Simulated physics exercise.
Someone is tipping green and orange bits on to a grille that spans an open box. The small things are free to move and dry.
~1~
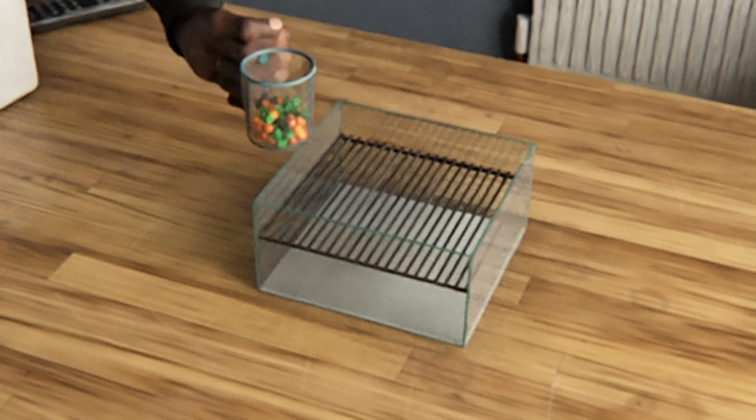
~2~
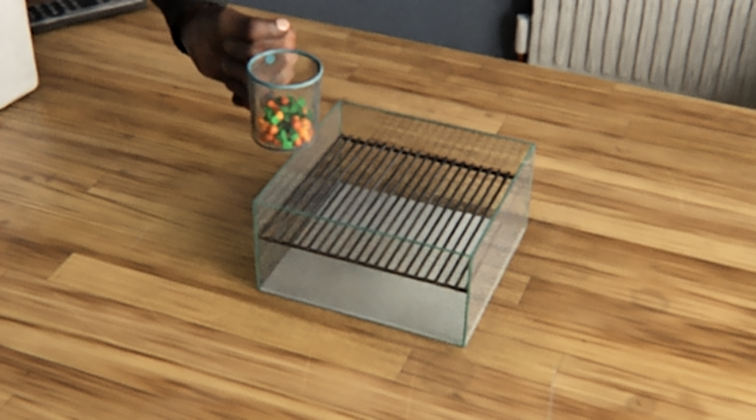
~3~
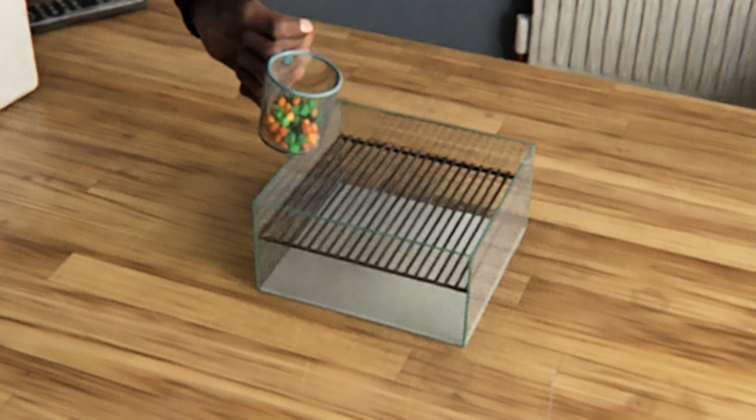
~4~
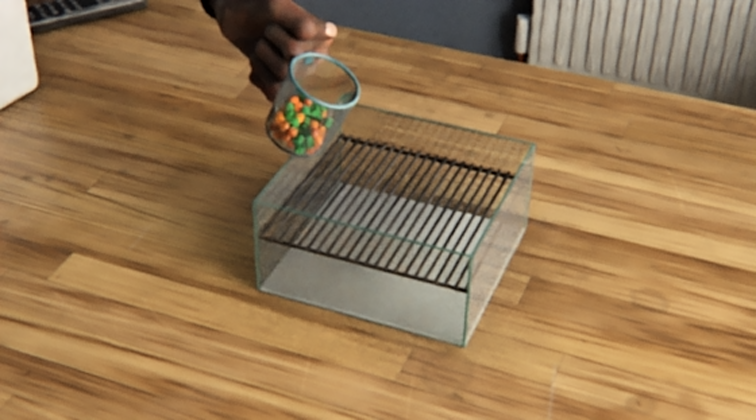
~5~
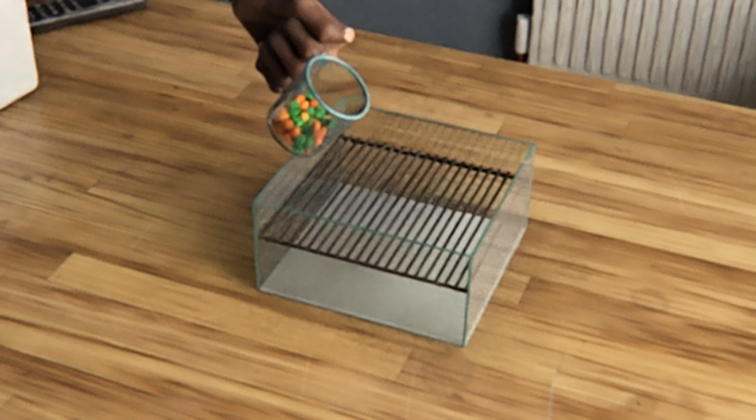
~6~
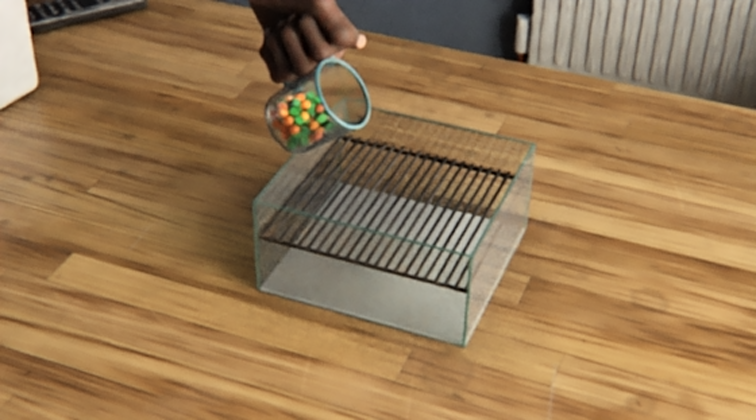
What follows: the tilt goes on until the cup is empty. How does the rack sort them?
I reckon the green ones won't pass, and the orange ones won't pass.
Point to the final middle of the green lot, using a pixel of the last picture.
Near (363, 191).
Then, 0.48 s after the last picture, green ones, all in the cup; orange ones, all in the cup.
Then, 0.90 s after the last picture, green ones, most in the cup, about a quarter on or over the wires; orange ones, most in the cup, about a quarter on or over the wires.
Then, 1.26 s after the last picture, green ones, all on or over the wires; orange ones, all on or over the wires.
At rest, green ones, all on the wires, none under the rack; orange ones, all on the wires, none under the rack.
